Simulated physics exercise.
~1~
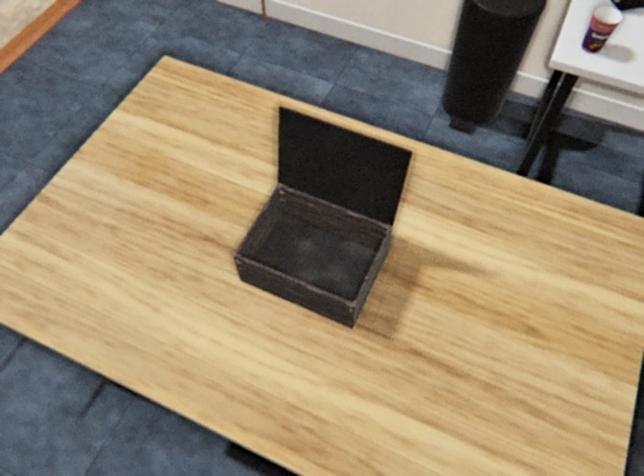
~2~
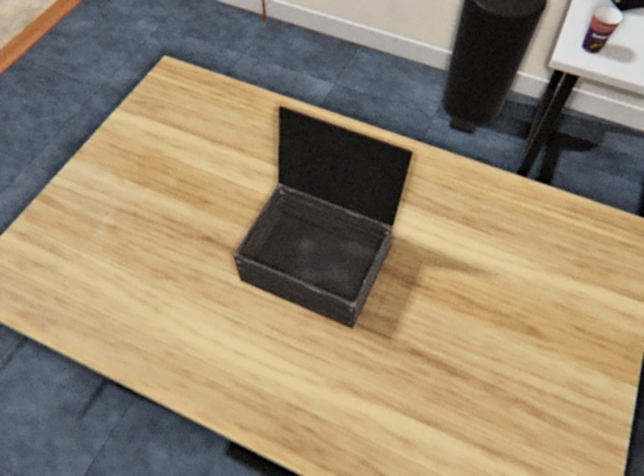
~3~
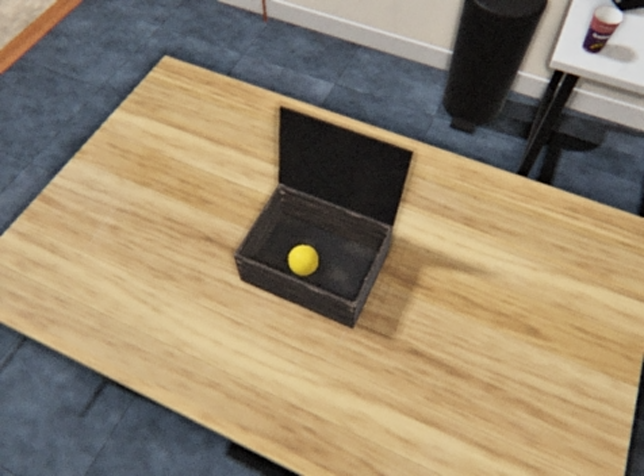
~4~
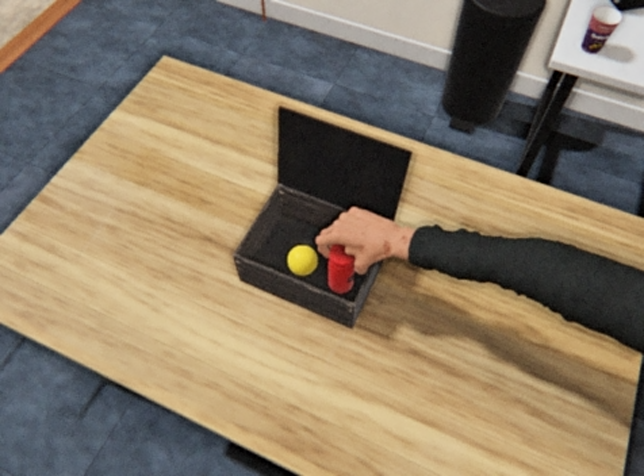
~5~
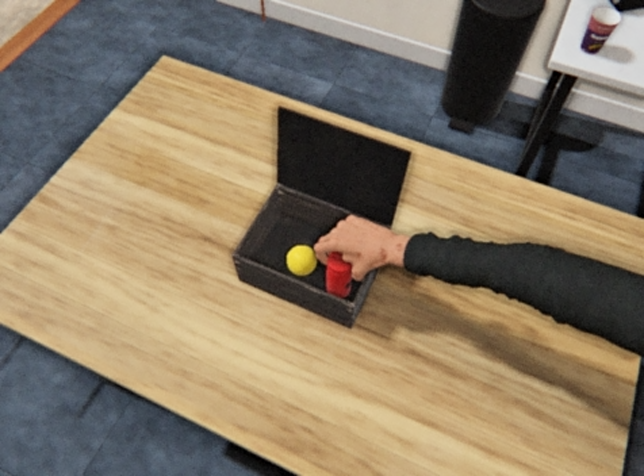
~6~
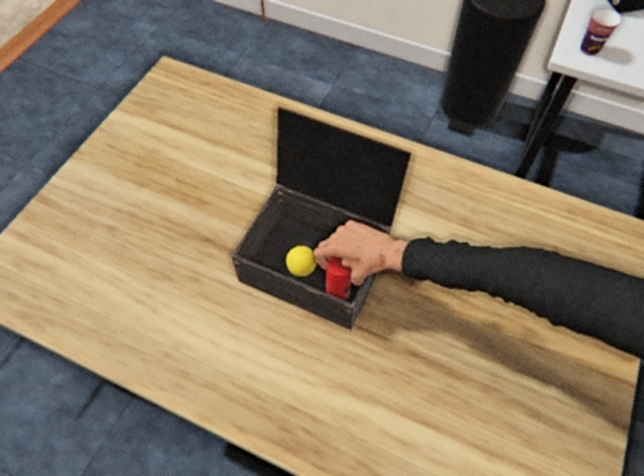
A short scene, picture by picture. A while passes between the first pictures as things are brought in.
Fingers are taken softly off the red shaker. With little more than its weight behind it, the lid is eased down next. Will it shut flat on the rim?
No.
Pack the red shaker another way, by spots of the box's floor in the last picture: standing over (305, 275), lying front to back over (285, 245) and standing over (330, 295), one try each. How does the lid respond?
The first time it goes down completely, the next time it goes down completely, and the last time it is kept open.
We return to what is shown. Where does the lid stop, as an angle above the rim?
Some 8 degrees above the rim, more or less.
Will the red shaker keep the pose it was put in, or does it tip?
At the finish the red shaker holds its orientation.
Then, 1.50 s on from there, lid 65° above the rim.
Then, 2.10 s on from there, lid 14° above the rim.
In the end, lid 8° above the rim; both unmoved. At the end, from the last picture's camera, red shaker near (338, 280).
